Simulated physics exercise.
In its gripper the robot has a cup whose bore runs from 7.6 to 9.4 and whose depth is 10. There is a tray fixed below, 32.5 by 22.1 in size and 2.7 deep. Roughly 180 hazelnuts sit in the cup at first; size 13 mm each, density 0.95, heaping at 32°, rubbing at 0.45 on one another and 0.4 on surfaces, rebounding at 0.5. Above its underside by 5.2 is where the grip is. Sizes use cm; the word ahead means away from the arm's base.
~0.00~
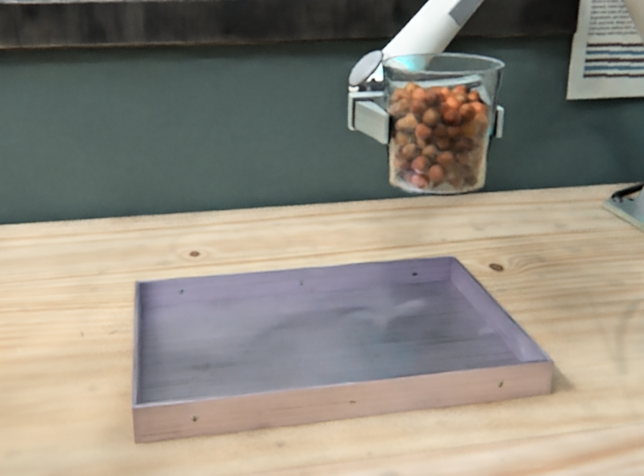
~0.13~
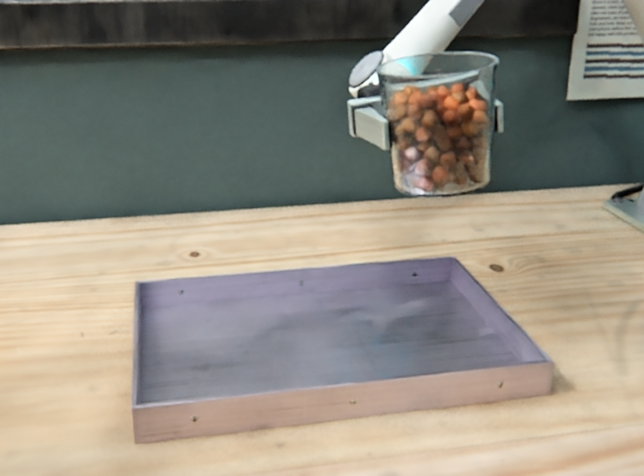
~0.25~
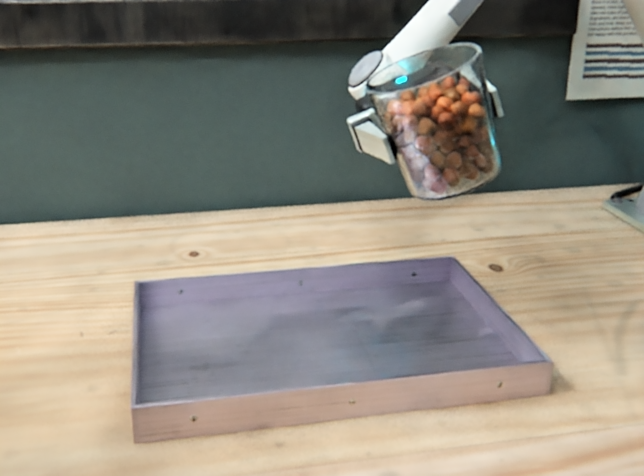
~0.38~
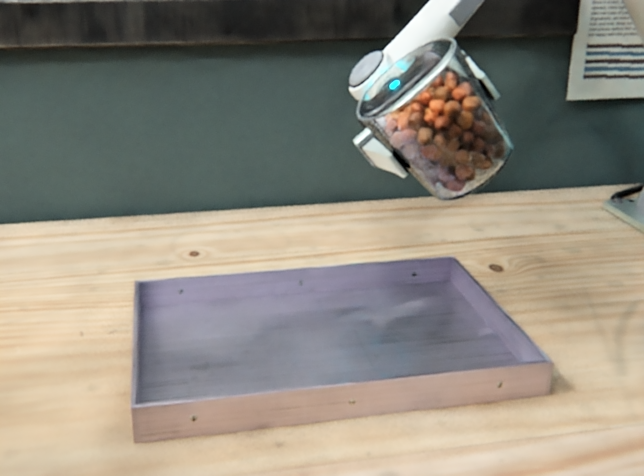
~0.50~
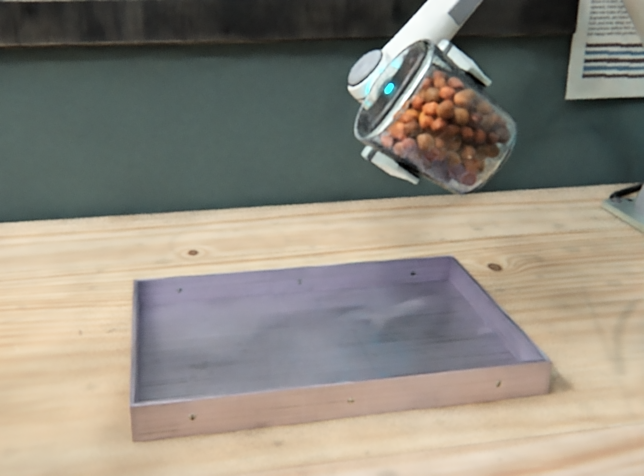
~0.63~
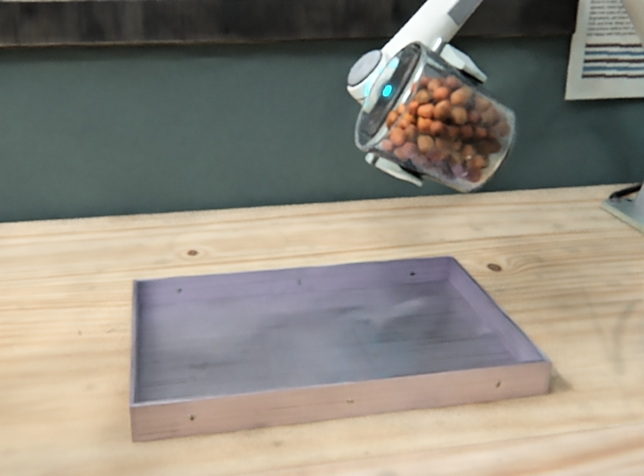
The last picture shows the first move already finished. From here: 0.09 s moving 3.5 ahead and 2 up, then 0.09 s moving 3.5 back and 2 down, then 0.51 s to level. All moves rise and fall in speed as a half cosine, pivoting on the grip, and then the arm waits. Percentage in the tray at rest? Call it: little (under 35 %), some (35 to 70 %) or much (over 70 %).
Some - 35 to 70 %.
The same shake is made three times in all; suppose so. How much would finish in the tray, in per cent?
In that case it would be roughly 60 per cent.
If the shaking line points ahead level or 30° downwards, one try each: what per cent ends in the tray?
Near 30 and 10 percent respectively.
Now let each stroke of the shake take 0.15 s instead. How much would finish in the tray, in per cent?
It would come to roughly 10 %.
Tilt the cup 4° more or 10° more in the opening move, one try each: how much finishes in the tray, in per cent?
Roughly 55 per cent on the first try and 65 per cent on the second.
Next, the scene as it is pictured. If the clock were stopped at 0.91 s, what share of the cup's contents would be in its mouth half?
Roughly 50 per cent.
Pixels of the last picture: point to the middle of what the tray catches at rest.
Centre estimate: Around (241, 351).
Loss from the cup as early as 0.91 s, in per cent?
Around 50 percent at that moment.
After 0.91 s, tilted 55° forward, highest piece 22 above the table; 90 in the cup, 3 in the tray, 83 in flight or on a rim.
After 1.18 s, tilted 10° forward, highest piece 24 above the table; 88 in the cup, 83 in the tray, 5 on the table or floor.
After 1.52 s, level, highest piece 21 above the table; 88 in the cup, 81 in the tray, 7 on the table or floor.
After 2.57 s, level, highest piece 21 above the table; 88 in the cup, 81 in the tray, 7 on the table or floor.
In the end, 88 in the cup, 81 in the tray, 7 on the table or floor. That is 46 % in the tray.
